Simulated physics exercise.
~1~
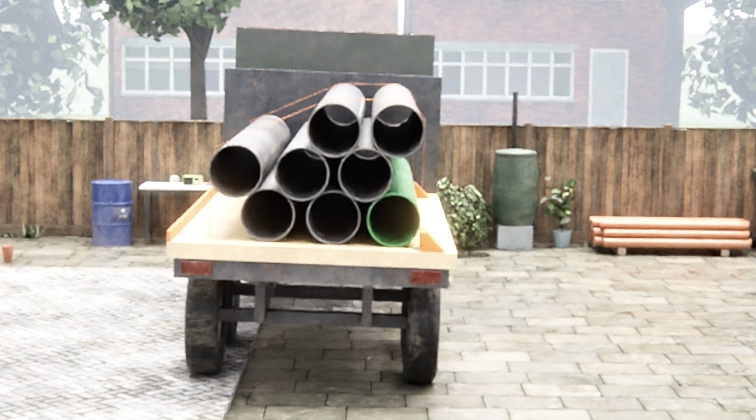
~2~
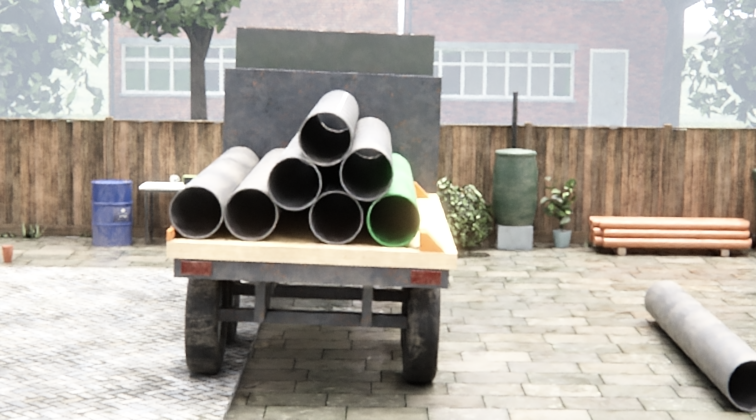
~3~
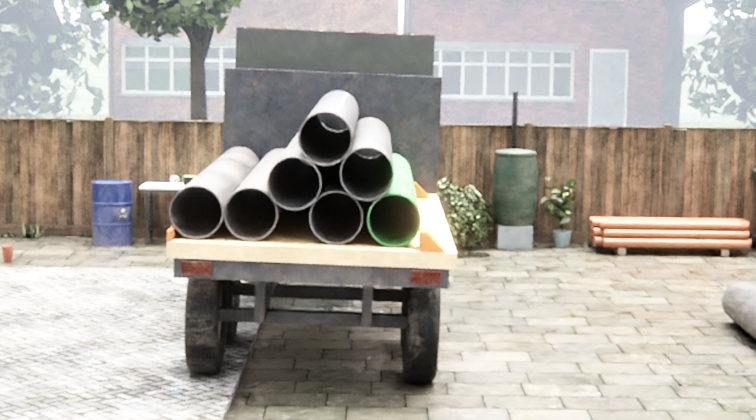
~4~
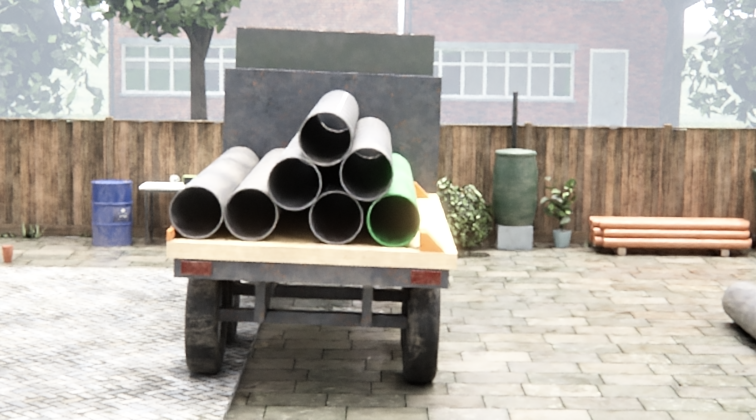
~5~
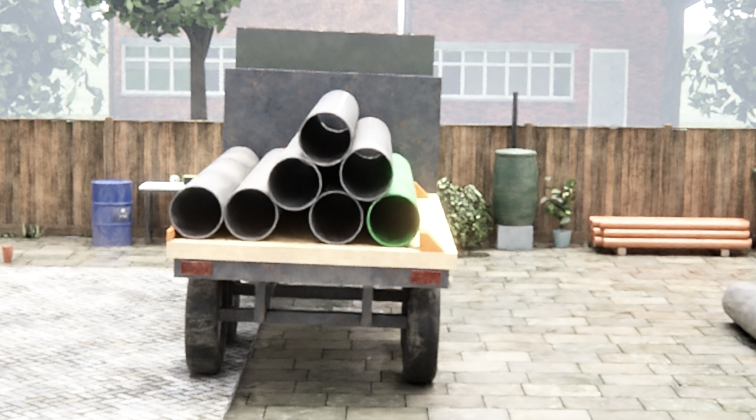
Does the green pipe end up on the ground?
No, the green pipe stays on the lorry's deck, at the right side of the stack. Only a grey pipe ends up on the paving.
Grey pipes stacked on the back of a parked flatbed lorry shift once the straps are gone, and one ends up on the paving and rolls right until only its end shows at the edge of view. The others settle on the deck, the green one still at the right.
